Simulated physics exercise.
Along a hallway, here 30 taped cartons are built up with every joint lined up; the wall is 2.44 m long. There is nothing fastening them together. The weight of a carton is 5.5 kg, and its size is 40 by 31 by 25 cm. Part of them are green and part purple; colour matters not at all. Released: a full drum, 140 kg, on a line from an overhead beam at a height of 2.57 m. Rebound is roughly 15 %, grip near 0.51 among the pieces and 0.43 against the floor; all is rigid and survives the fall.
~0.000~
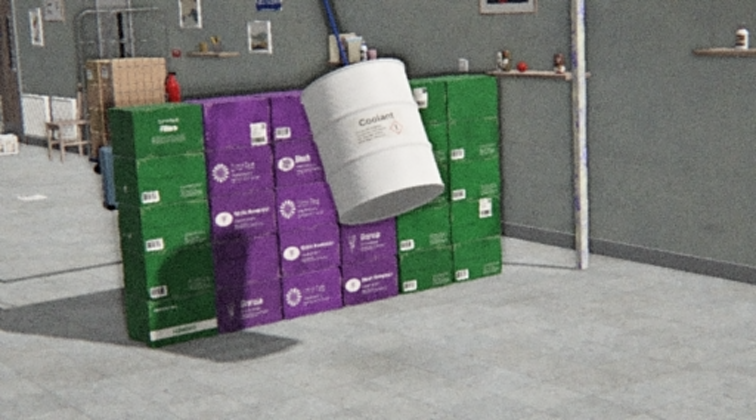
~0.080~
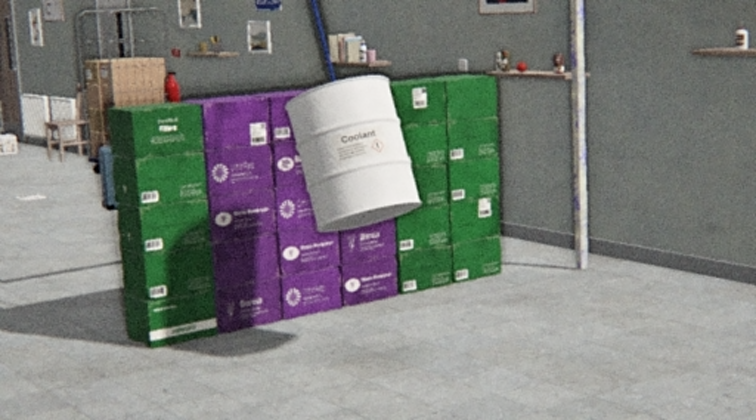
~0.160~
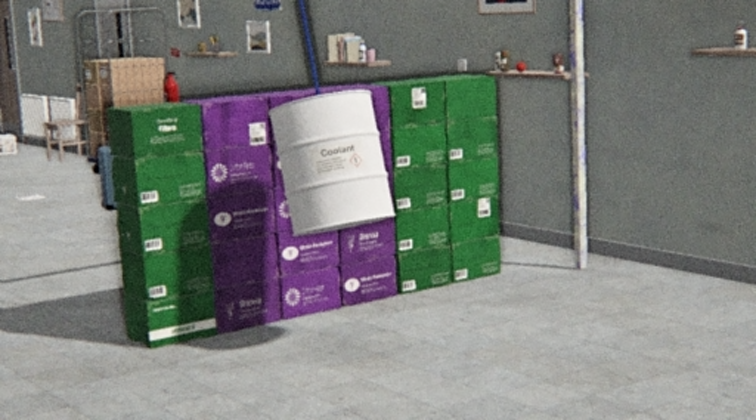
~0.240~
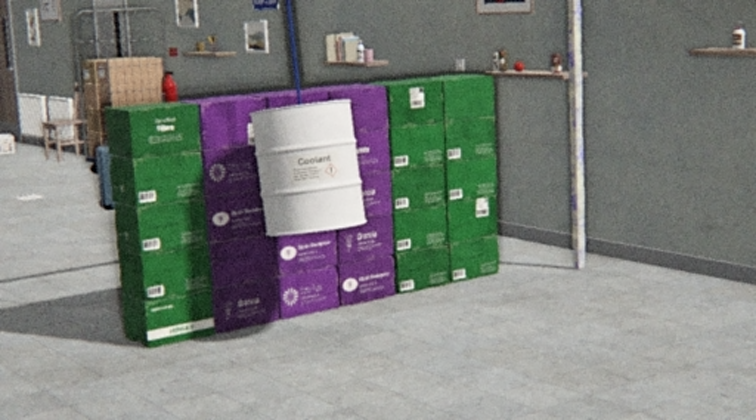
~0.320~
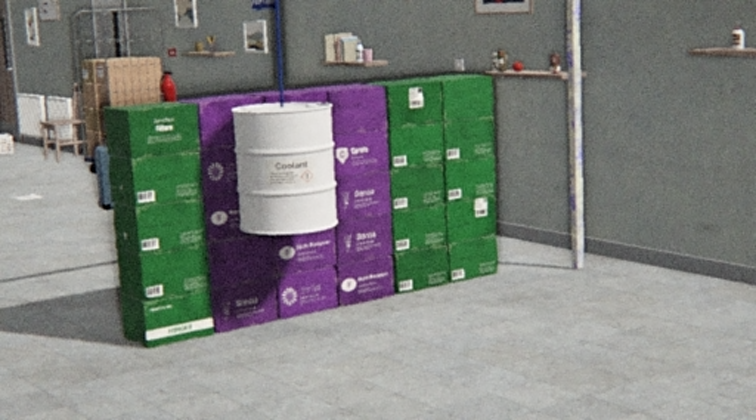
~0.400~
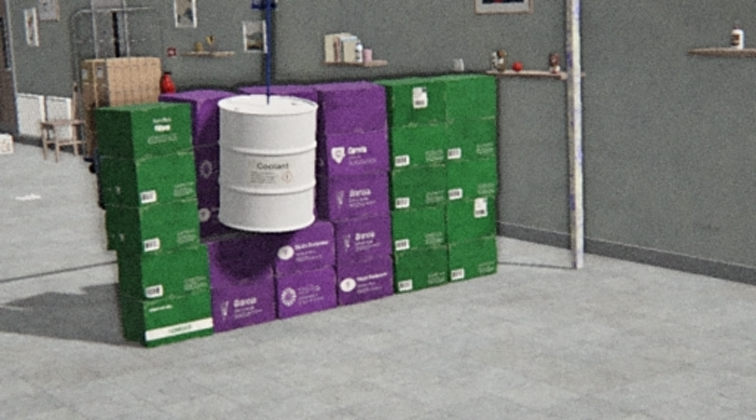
White coolant drum on a blue line swinging leftward into a wall of green and purple cartons, nudging several slightly out of line.
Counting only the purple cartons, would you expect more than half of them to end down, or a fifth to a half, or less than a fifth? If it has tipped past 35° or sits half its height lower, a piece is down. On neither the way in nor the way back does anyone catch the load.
I would expect a fifth to a half.
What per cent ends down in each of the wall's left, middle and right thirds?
I'd put it at 30 % left, 30 % middle and 0 % right.
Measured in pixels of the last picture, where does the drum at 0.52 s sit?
At about (244, 150).
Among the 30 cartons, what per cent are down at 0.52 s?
By then, 0 per cent.
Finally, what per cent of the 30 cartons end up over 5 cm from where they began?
It works out to 30 percent.
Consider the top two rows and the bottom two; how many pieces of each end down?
Top: 4; bottom: 0.
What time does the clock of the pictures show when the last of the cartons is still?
Somewhere close to 2.0 s.
After 0.52 s, line 15° past plumb; none of the 15 purple cartons down (0 of 30 in all colours); top purple carton 10° from how it stood; top green carton 46 mm from its place.
After 0.78 s, line 28° past plumb; 6 of the 15 purple cartons down (6 of 30 in all colours); top purple carton 40° from how it stood, 39 cm lower; top green carton 46 mm from its place.
After 1.36 s, line 19° past plumb; 6 of the 15 purple cartons down (6 of 30 in all colours); top purple carton upside down; top green carton 46 mm from its place.
In the end (2.3 s), line 31° before plumb; 6 of the 15 purple cartons down (6 of 30 in all colours); top purple carton upside down; top green carton 46 mm from its place. That is 40 per cent. From the last view, middles, top purple carton near (195, 219), top green carton near (407, 102).
